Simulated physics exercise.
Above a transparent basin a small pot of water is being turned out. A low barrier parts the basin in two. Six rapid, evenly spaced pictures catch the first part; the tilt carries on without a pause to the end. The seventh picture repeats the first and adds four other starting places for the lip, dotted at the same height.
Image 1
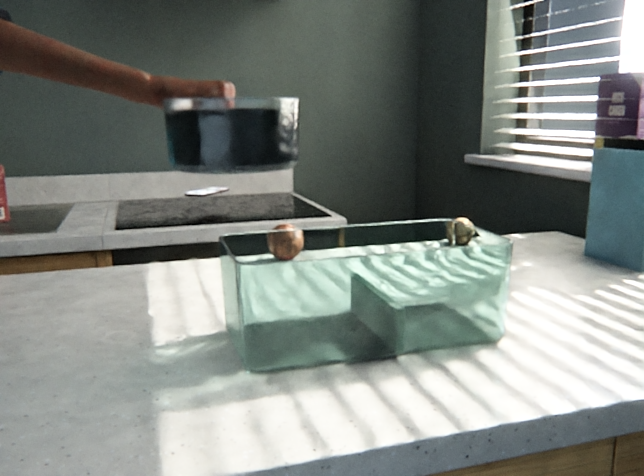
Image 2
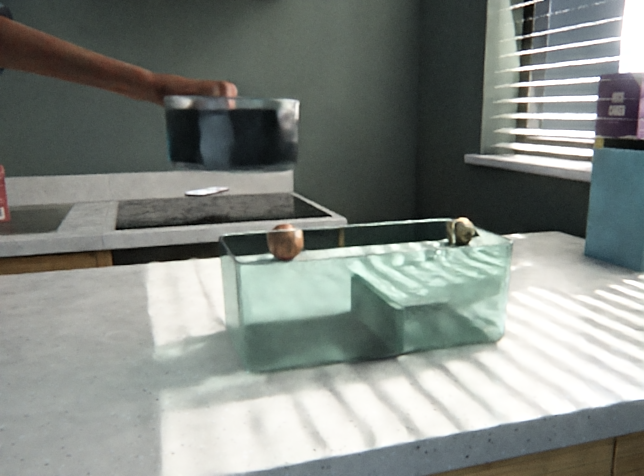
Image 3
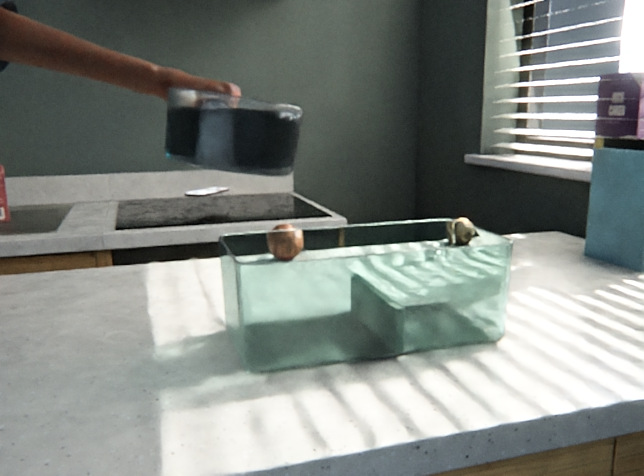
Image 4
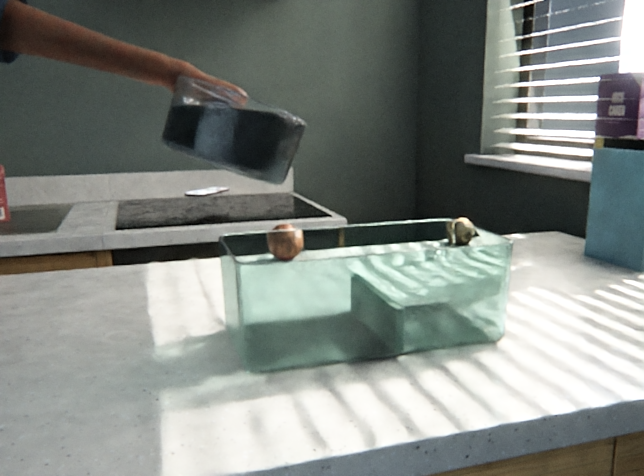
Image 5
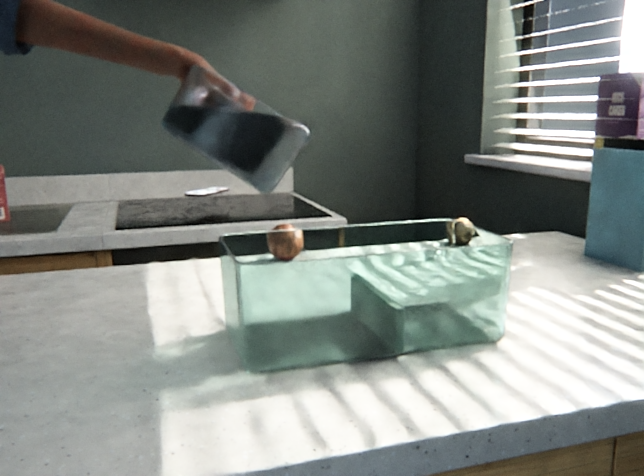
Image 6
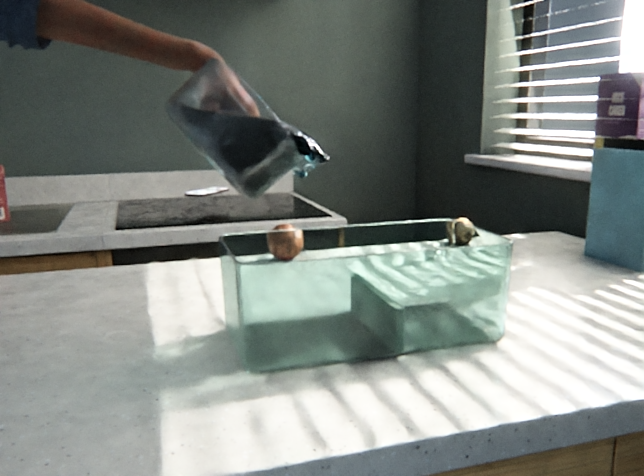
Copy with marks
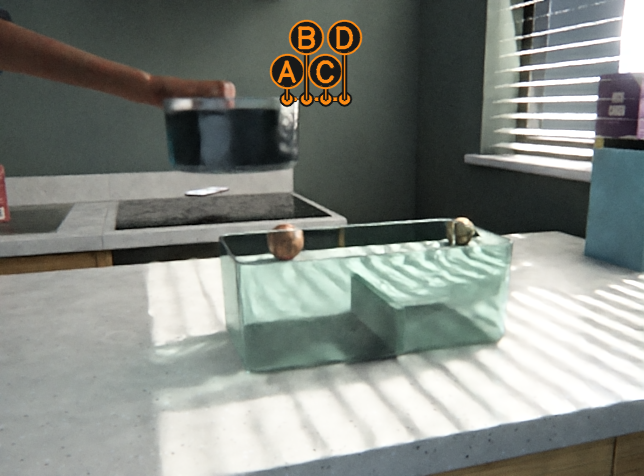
At first, a hand from the left holds a small clear pot of dark water nearly level above a transparent basin with a low barrier inside and two small round objects at its rim. The hand tilts the pot rightward, gently, then steeply, and water slips over its lip.
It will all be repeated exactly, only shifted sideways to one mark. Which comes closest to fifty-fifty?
Use dot D.
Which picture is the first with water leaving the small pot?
In picture 4.
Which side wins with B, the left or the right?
The left one.
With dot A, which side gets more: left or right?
The left side.
On the marked copy, A at (287, 99); B at (306, 99); C at (325, 99); D at (344, 99).
Choosing A, about 82 % ends left of the wall and 11 % right of it; 7 % is lost outside.
Choosing B, about 83 % ends left of the wall and 11 % right of it; 7 % is lost outside.
Choosing C, about 68 % ends left of the wall and 28 % right of it; 3 % is lost outside.
Choosing D, about 51 % ends left of the wall and 47 % right of it.
